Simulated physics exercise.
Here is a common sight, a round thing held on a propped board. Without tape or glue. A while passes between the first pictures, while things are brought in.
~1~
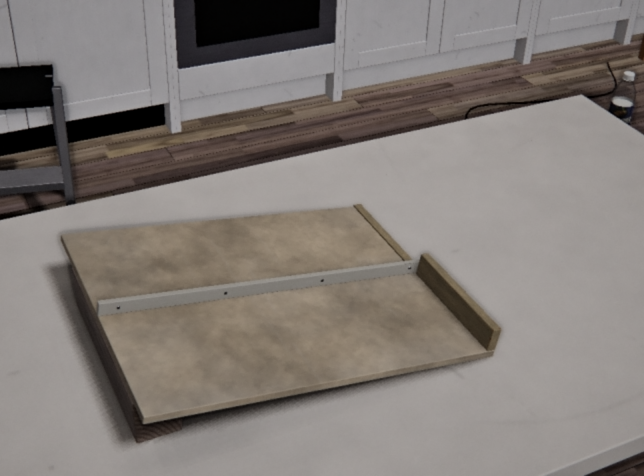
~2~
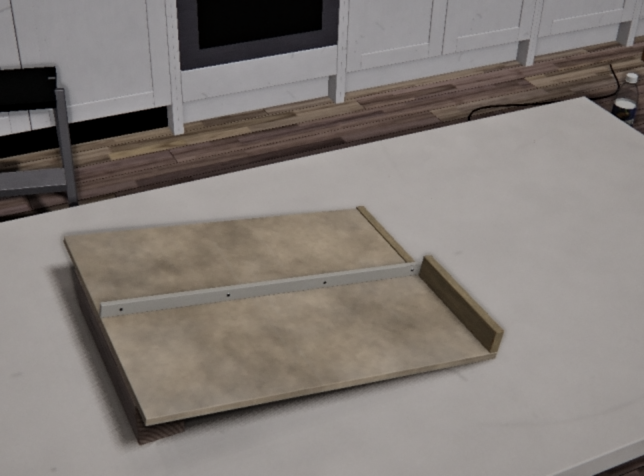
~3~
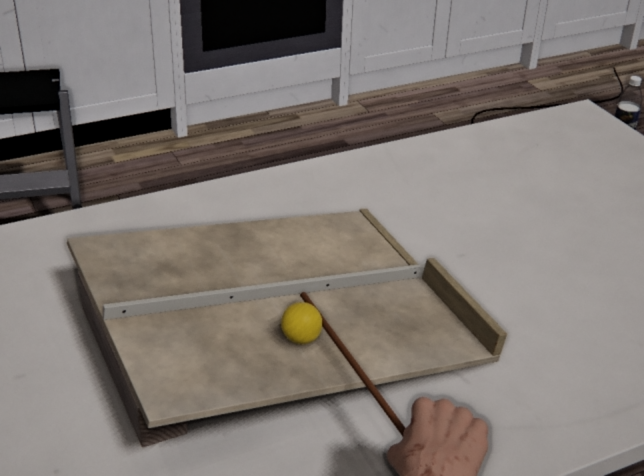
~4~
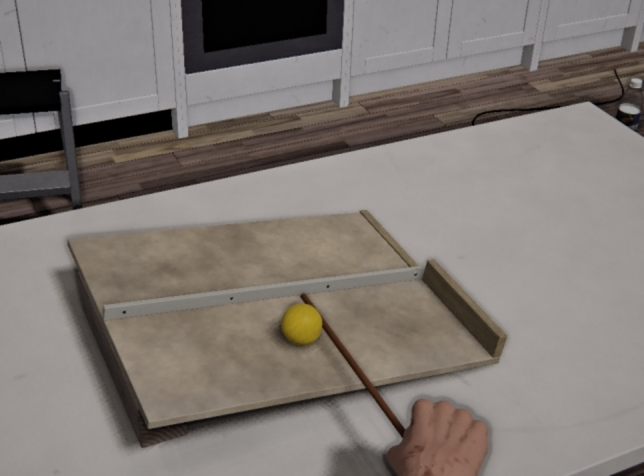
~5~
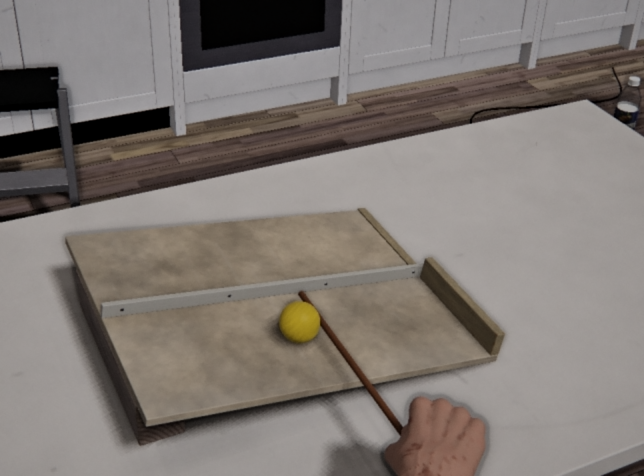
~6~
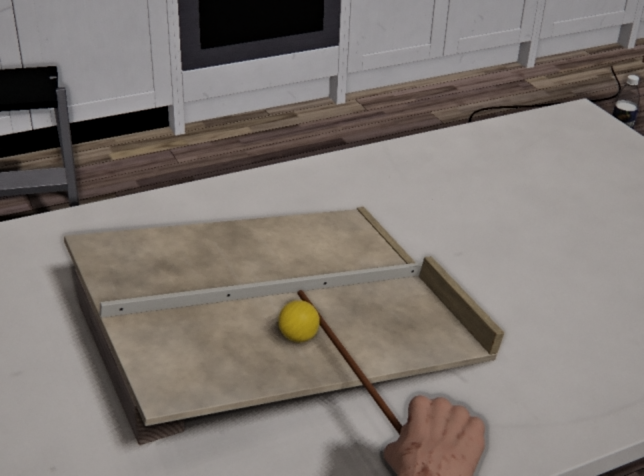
In this clip, an empty board with a raised strip lies on a pale table; then a yellow lemon appears on it, with a hand at the lower right holding a thin stick against the lemon, which stays nearly still.
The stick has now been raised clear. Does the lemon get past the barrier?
Most likely it is held back by the strip.
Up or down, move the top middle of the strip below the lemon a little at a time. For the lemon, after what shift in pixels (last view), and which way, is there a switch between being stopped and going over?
Near 12 pixels, heading down.
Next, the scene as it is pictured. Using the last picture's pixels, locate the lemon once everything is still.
About (441, 301).
Then, 0.30 s later than the last frame, lemon rolling on the board near (323, 319).
Then, 0.50 s later than the last frame, lemon rolling on the board near (372, 311).
Then, 0.66 s later than the last frame, lemon rolling on the board near (426, 303).
When it is over, the lemon stops on the board, near (441, 301).
